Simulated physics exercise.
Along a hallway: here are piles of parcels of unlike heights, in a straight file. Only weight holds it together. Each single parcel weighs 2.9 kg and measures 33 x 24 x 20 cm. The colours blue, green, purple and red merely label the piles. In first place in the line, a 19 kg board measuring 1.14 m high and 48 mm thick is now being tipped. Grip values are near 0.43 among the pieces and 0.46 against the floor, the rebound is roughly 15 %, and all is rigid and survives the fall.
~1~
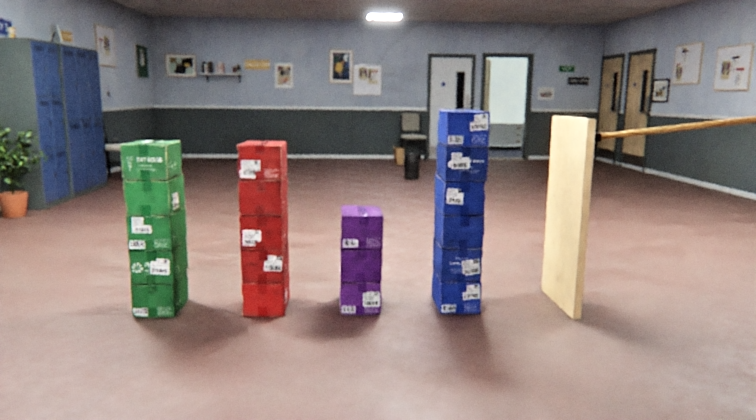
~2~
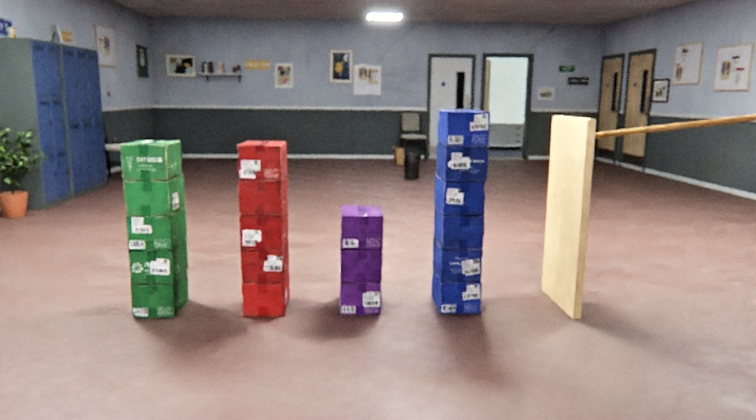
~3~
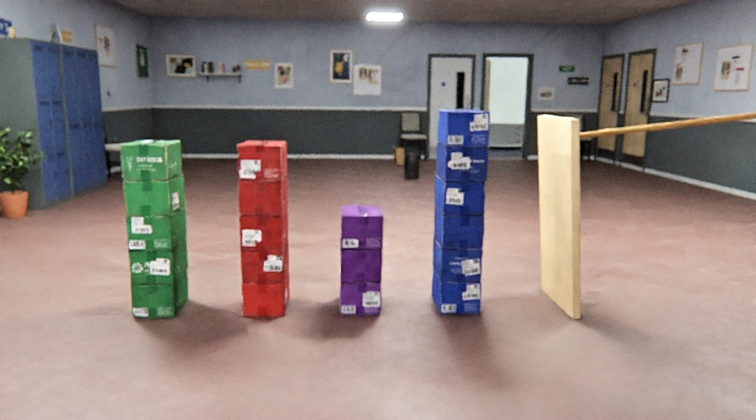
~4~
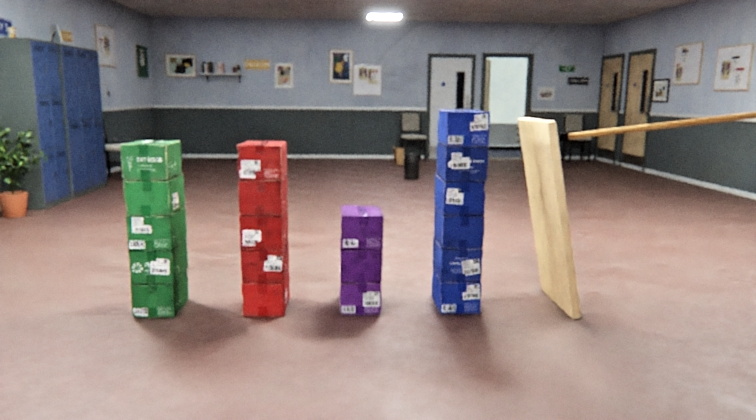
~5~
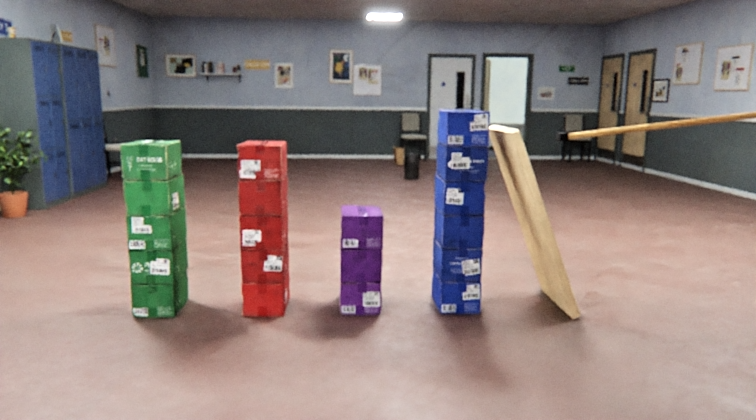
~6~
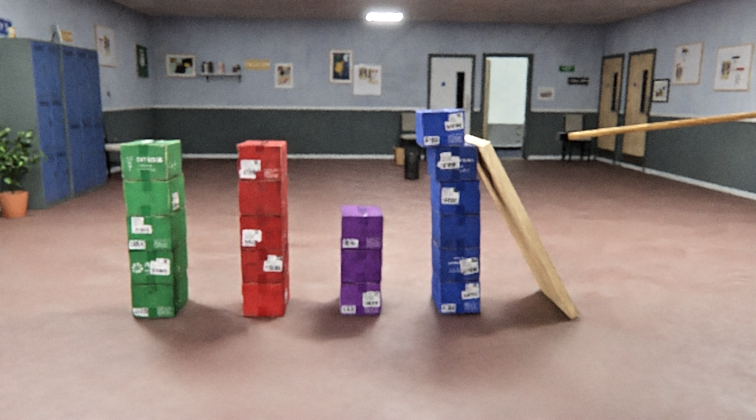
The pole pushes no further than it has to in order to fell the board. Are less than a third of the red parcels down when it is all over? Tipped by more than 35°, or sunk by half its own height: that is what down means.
No.
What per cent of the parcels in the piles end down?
Around 100 per cent, I'd say.
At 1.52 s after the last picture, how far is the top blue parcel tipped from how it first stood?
Something like 40°, more or less.
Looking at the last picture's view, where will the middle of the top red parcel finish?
Near (133, 243).
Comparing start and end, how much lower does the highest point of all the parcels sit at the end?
Roughly 50 centimetres.
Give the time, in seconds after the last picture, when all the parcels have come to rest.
Close to 2.5 s.
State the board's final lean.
Lean from upright: Around 75°.
Then, 0.66 s on from the sixth picture, board 62° from upright; none of the 5 red parcels down (5 of 19 in all colours); top red parcel displaced 12 cm; top blue parcel tipped 44°, 25 cm lower.
Then, 1.52 s on from the sixth picture, board 73° from upright; 5 of the 5 red parcels down (16 of 19 in all colours); top red parcel 15 cm lower; top purple parcel tipped 48°, 16 cm lower.
Finally, board 73° from upright; 5 of the 5 red parcels down (19 of 19 in all colours); top red parcel tipped 52°, 49 cm lower; top green parcel upside down. That is 100 per cent. Seen by the last camera, middles, top red parcel near (133, 243).
